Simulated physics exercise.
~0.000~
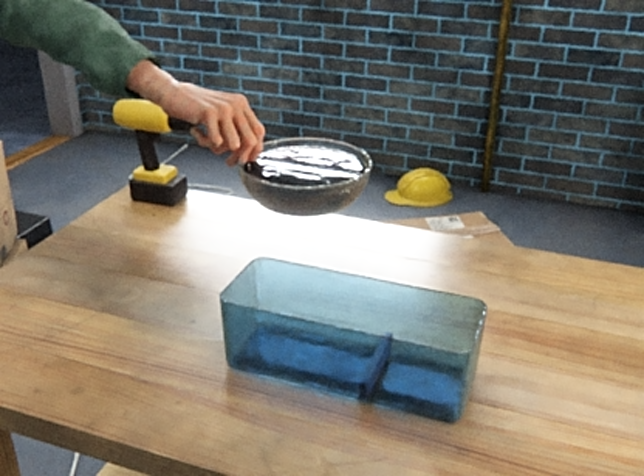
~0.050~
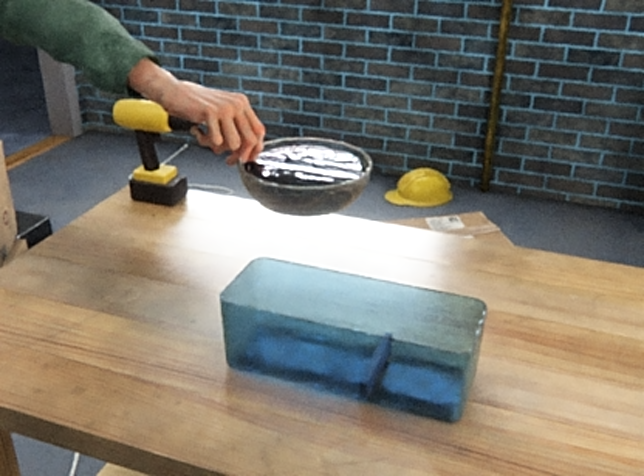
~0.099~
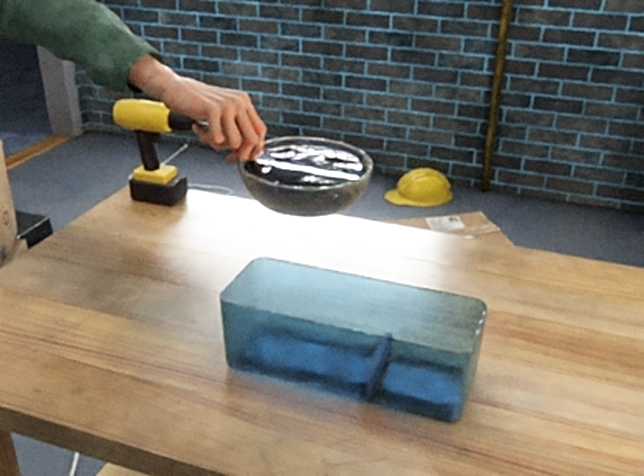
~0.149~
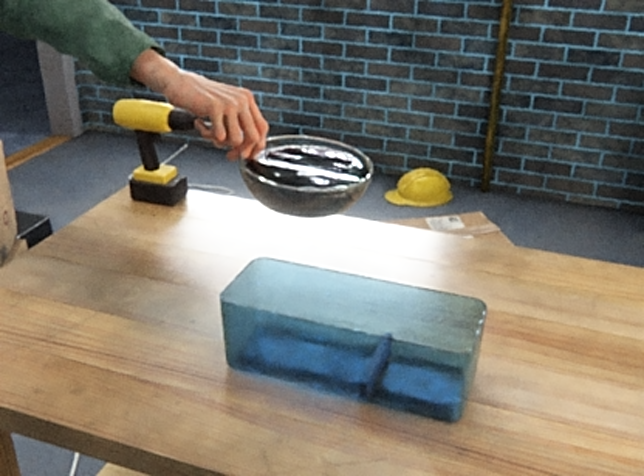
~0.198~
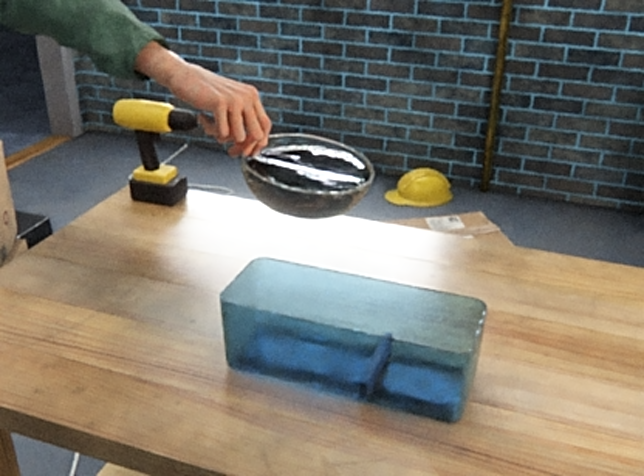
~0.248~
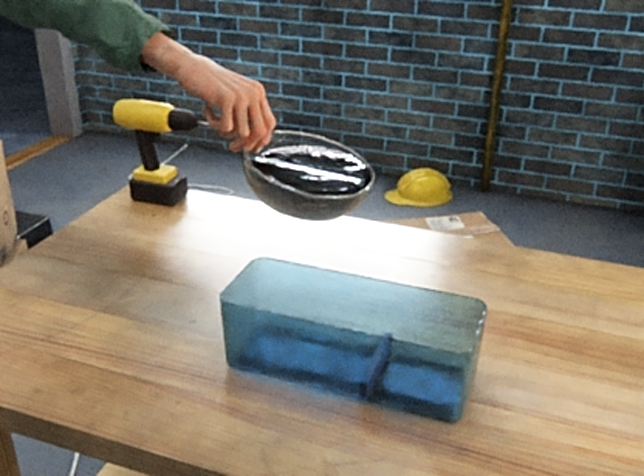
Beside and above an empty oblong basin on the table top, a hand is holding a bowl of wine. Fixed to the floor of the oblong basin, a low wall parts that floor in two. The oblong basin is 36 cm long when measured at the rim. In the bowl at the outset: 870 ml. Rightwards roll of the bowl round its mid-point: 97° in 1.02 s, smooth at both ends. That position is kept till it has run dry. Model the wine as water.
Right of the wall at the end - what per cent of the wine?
Near 57 per cent.
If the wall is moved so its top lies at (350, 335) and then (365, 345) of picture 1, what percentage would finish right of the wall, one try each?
Roughly 90 per cent, then 80 per cent.
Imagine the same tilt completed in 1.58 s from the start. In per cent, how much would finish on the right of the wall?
Result under that change: Approx. 65 %.
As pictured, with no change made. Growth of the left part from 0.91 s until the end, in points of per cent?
Near 18 percent, more or less.
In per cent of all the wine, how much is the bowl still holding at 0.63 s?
Some 28 % of it is still there.
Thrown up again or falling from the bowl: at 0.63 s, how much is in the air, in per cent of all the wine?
I'd say close to 50 per cent.
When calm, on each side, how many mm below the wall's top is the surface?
It's around 20 mm on the left side and around 2 mm on the right side.
By 0.63 s the tilt is 66° and 29 per cent is still to pour, 1 is left of the wall and 21 right of it.
By 0.91 s the tilt is 94° and 1 per cent is still to pour, 19 is left of the wall and 68 right of it.
By 1.20 s the tilt is 97° and 0 per cent is still to pour, 28 is left of the wall and 66 right of it.
By 1.52 s the tilt is 97° and 0 per cent is still to pour, 36 is left of the wall and 59 right of it.
At rest 37 per cent lies left of the wall, 57 right of it and 6 outside.
